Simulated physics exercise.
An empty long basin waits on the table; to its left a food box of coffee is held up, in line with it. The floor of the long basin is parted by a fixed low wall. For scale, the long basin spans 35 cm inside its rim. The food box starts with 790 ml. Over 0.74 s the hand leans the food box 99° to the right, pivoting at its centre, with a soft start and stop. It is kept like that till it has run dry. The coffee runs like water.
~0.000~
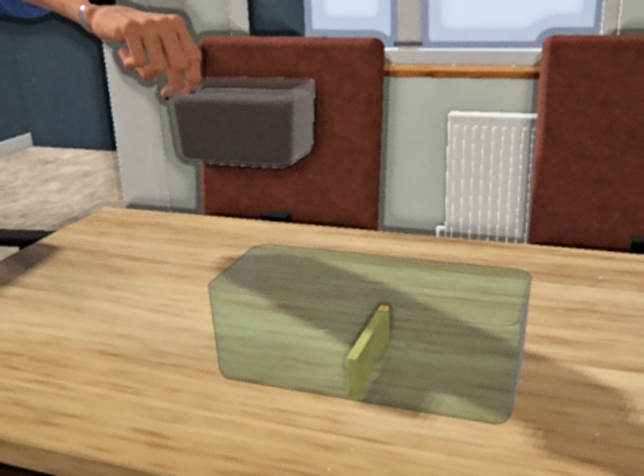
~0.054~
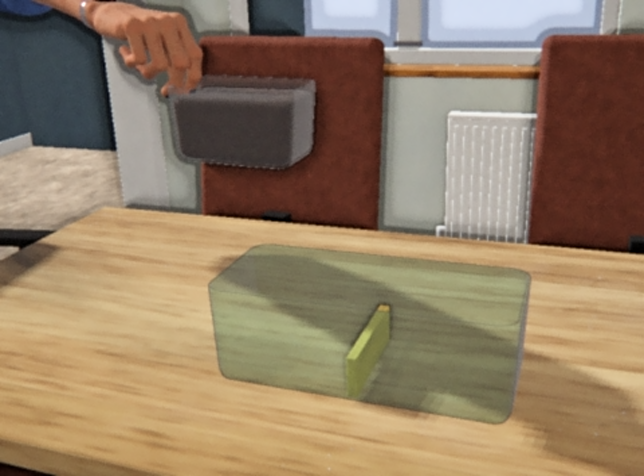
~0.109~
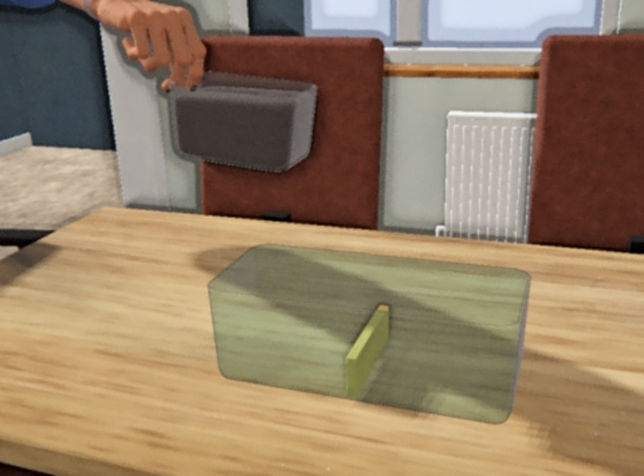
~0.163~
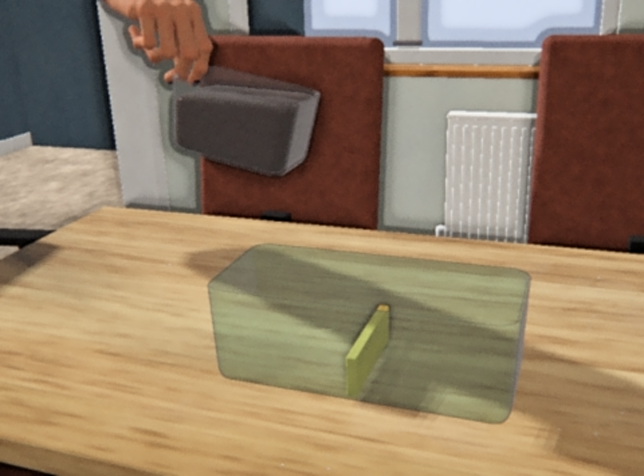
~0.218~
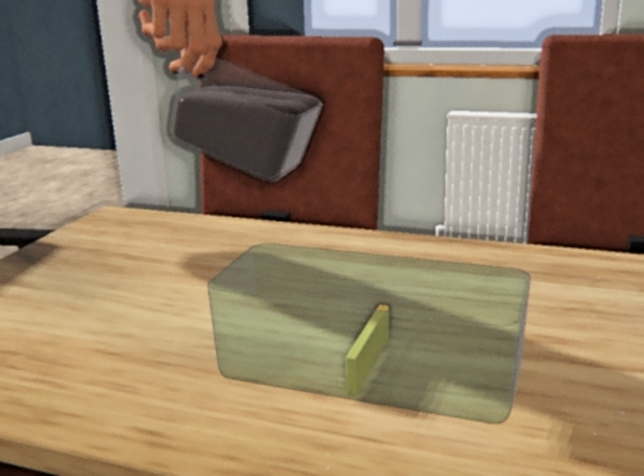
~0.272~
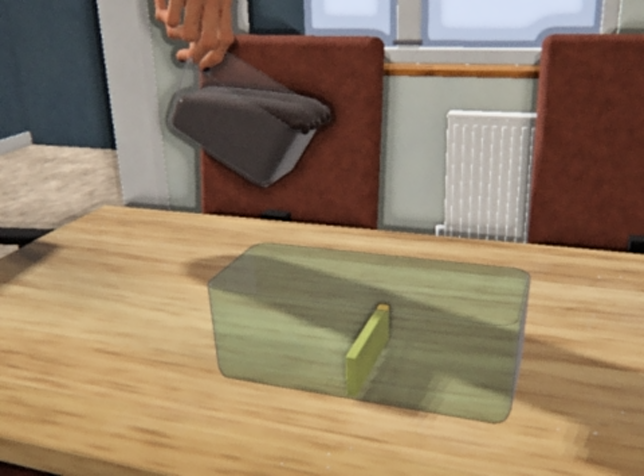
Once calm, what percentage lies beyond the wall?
The far part has some 61 per cent.
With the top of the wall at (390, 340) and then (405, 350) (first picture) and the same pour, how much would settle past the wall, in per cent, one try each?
First 35, then 20 per cent.
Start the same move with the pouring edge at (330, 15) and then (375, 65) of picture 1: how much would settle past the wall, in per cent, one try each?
In turn about 80 and 90 per cent.
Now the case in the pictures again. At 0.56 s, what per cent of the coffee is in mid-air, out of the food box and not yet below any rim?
About 46 per cent.
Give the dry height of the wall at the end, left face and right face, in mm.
Some 38 mm on the left and 28 mm on the right.
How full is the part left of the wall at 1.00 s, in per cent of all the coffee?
Some 32 per cent.
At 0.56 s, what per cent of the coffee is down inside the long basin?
Near 22 in a hundred.
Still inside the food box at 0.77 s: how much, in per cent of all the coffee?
Some 7 per cent.
After 0.56 s the tilt is 86° and 30 per cent is still to pour, 2 is left of the wall and 21 right of it.
After 0.77 s the tilt is 99° and 7 per cent is still to pour, 22 is left of the wall and 61 right of it.
After 1.00 s the tilt is 99° and 1 per cent is still to pour, 33 is left of the wall and 61 right of it.
After 1.24 s the tilt is 99° and 0 per cent is still to pour, 36 is left of the wall and 61 right of it.
In the end 36 per cent lies left of the wall, 61 right of it and 3 outside.
